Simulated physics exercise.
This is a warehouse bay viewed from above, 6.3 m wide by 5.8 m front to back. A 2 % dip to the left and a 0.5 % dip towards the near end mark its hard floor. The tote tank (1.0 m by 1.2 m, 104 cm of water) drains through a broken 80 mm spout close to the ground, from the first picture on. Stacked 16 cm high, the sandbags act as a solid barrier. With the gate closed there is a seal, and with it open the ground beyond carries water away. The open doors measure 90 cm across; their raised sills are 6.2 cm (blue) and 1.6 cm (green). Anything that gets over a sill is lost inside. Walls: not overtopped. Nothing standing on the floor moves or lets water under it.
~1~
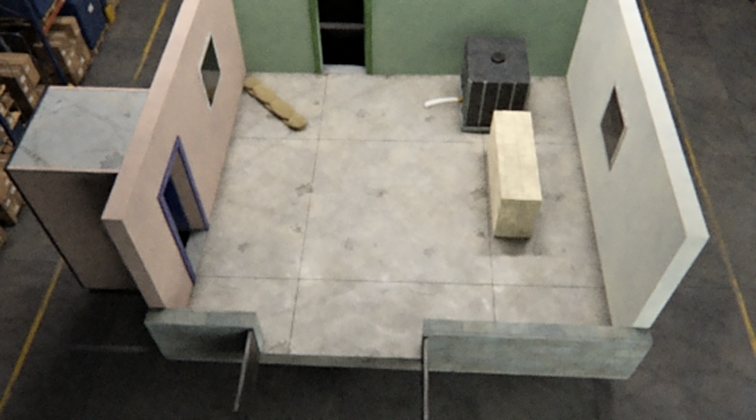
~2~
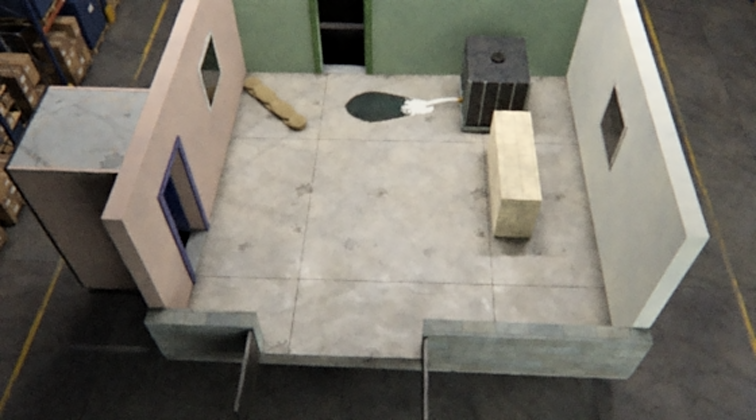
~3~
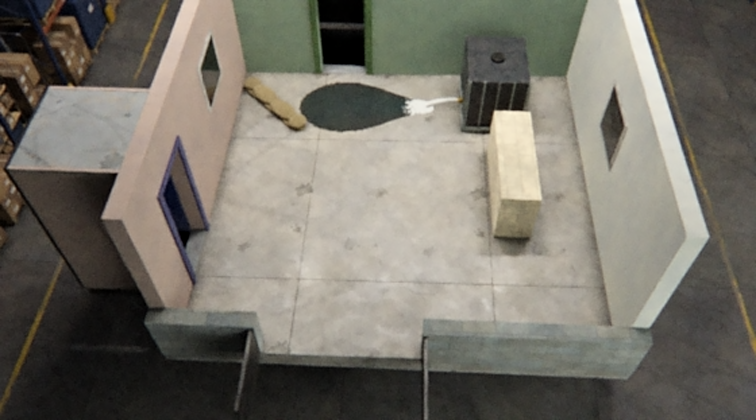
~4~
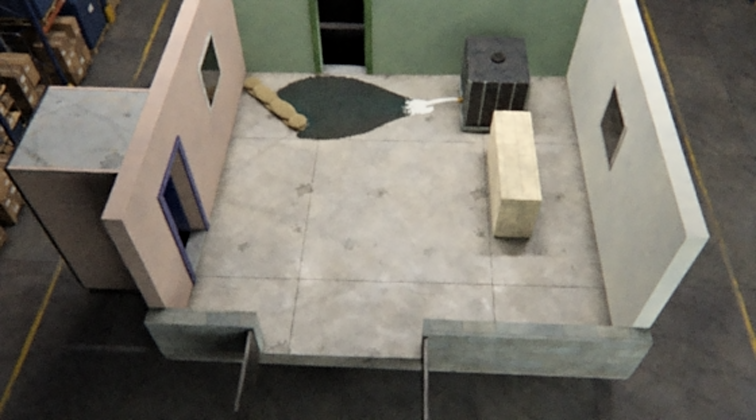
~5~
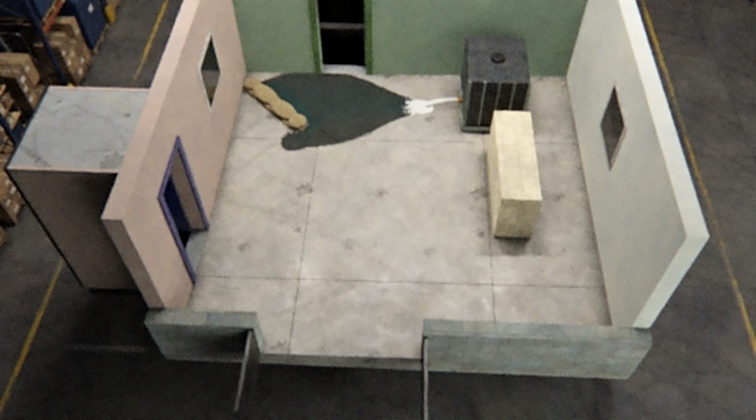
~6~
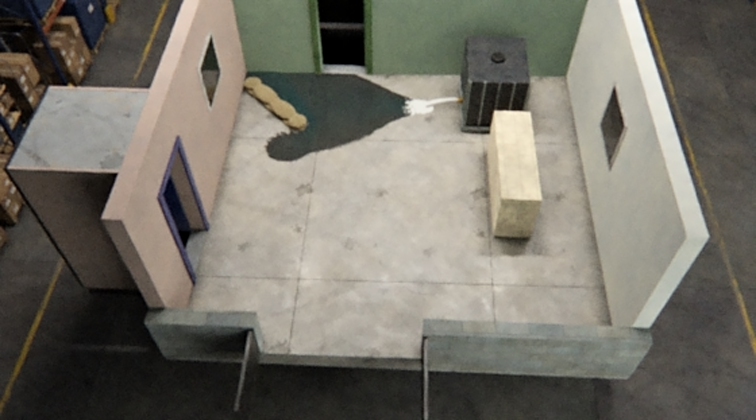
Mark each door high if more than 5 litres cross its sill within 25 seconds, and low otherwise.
Blue door - low. Green door - high.
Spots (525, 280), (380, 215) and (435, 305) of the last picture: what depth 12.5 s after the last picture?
Spot by spot it's about 0.0, 0.0 and 0.0 centimetres.
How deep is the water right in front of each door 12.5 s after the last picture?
In centimetres, blue: 2.5; green: 2.5.
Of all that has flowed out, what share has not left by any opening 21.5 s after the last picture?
Roughly 92 in a hundred.
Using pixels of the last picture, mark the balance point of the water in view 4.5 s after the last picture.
(296, 107).
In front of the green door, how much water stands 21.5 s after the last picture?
3.0 cm.
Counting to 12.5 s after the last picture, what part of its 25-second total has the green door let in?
I'd say close to 35 in a hundred.
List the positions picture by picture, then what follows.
The jet has just started at (448, 101); the ground is still dry, in the first frame.
The jet leaves at (448, 101); the sheet reaches (348, 106), 2.2 m away, and wets 0.8 m2, in the second frame.
The jet leaves at (448, 101); the sheet reaches (303, 112), 3.0 m away, and wets 2.0 m2, in the third frame.
The jet leaves at (448, 101); the sheet reaches (275, 96), 3.6 m away, and wets 2.9 m2, in the fourth frame.
From the spout at (448, 101) the water has spread over 3.5 m2; its tip is at (263, 83), and it is 1.1 cm deep on average, in the fifth frame.
The jet leaves at (448, 101); the sheet reaches (247, 73), 4.4 m away, and wets 4.0 m2, in the sixth frame.
Then, 1.5 s after the last picture water covers 15 % of the floor and is deepest (8 cm) near (247, 75); blue door not reached, green door 0.59 cm at the sill, 0 L in.
Then, 4.5 s after the last picture water covers 20 % of the floor and is deepest (7 cm) near (247, 75); blue door not reached, green door 1.9 cm at the sill, 0 L in.
Then, 8.5 s after the last picture water covers 25 % of the floor and is deepest (9 cm) near (247, 75); blue door 1.6 cm at the sill, 0 L in, green door 2.7 cm at the sill, 3 L in.
Then, 12.5 s after the last picture water covers 30 % of the floor and is deepest (8 cm) near (247, 75); blue door 2.5 cm at the sill, 0 L in, green door 2.7 cm at the sill, 9 L in.
Then, 21.5 s after the last picture water covers 40 % of the floor and is deepest (8 cm) near (303, 114); blue door 4.3 cm at the sill, 0 L in, green door 2.8 cm at the sill, 24 L in.
